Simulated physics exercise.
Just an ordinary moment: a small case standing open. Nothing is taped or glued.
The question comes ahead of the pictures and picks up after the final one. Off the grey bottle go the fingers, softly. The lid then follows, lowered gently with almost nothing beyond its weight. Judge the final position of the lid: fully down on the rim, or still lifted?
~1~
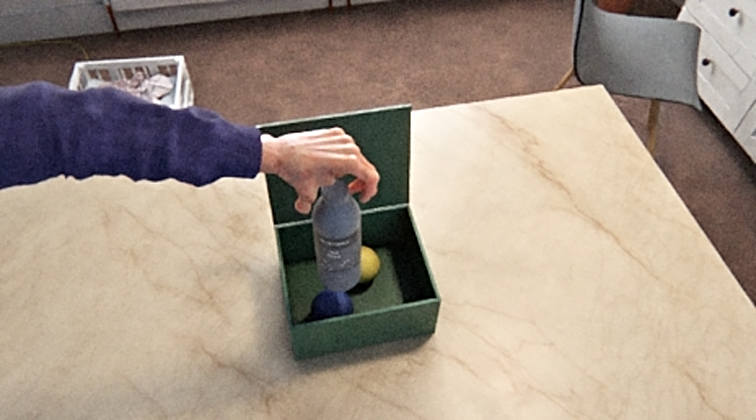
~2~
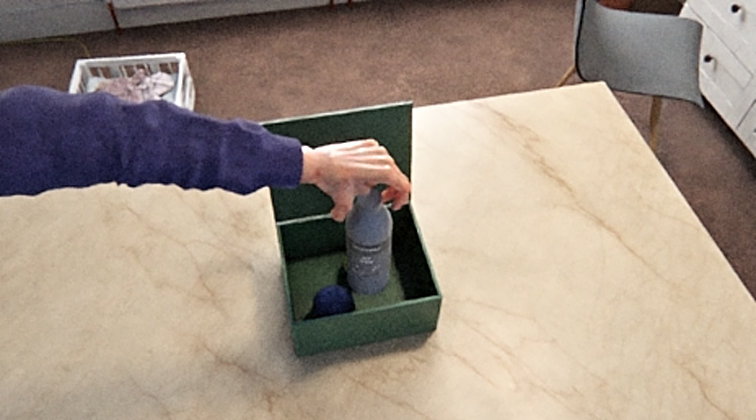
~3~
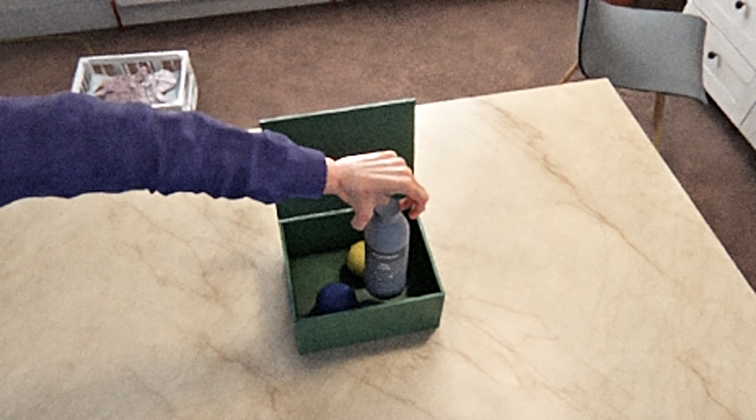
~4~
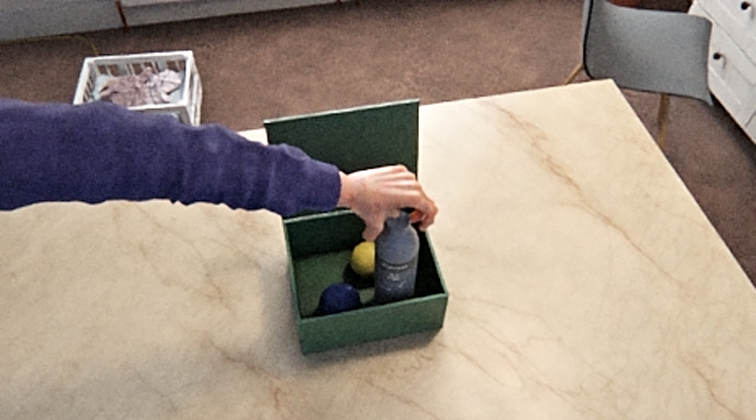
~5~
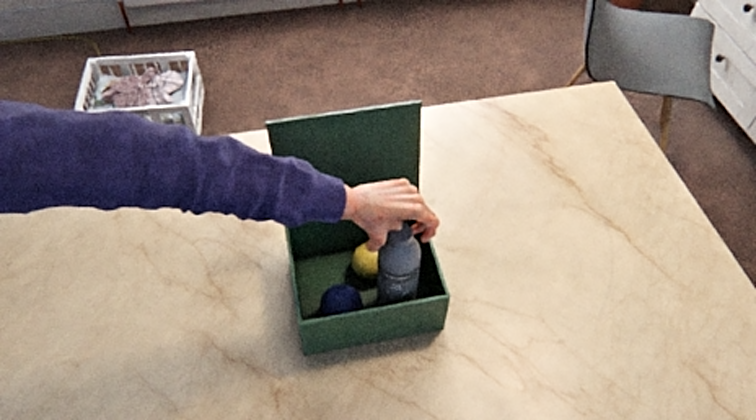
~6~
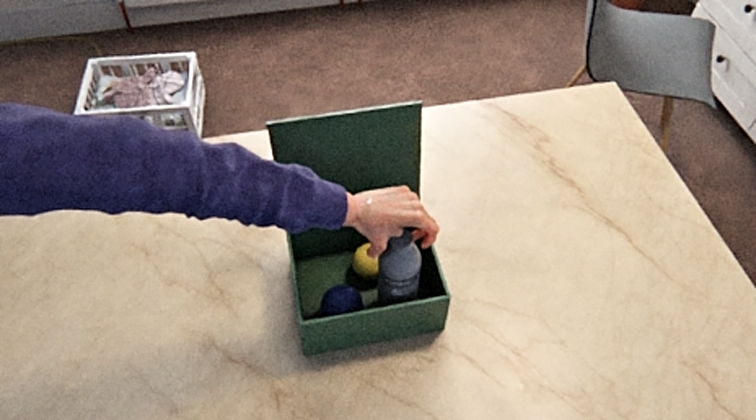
Final position: Still lifted.
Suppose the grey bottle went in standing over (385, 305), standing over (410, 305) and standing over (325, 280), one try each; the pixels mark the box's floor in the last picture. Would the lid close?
The first time it is kept open, the next time it is kept open, and the last time it is kept open.
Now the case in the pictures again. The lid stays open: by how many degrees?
Angle above rim: About 35°.
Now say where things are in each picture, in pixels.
On its way; grey bottle (338, 235), in the first frame.
On its way; grey bottle (369, 241), in the second frame.
On its way; grey bottle (386, 248), in the third frame.
On its way; grey bottle (396, 259), in the fourth frame.
On its way; grey bottle (398, 269), in the fifth frame.
In place under the hand; grey bottle (399, 274), in the sixth frame.
Then, 1.10 s on from there, lid starting down.
Then, 1.40 s on from there, lid 74° above the rim.
Then, 1.60 s on from there, lid 57° above the rim.
Then, 1.80 s on from there, lid 38° above the rim.
In the end, lid 33° above the rim; left askew, grey bottle; the other 2 unmoved. At the end, from the last picture's camera, grey bottle near (402, 284).
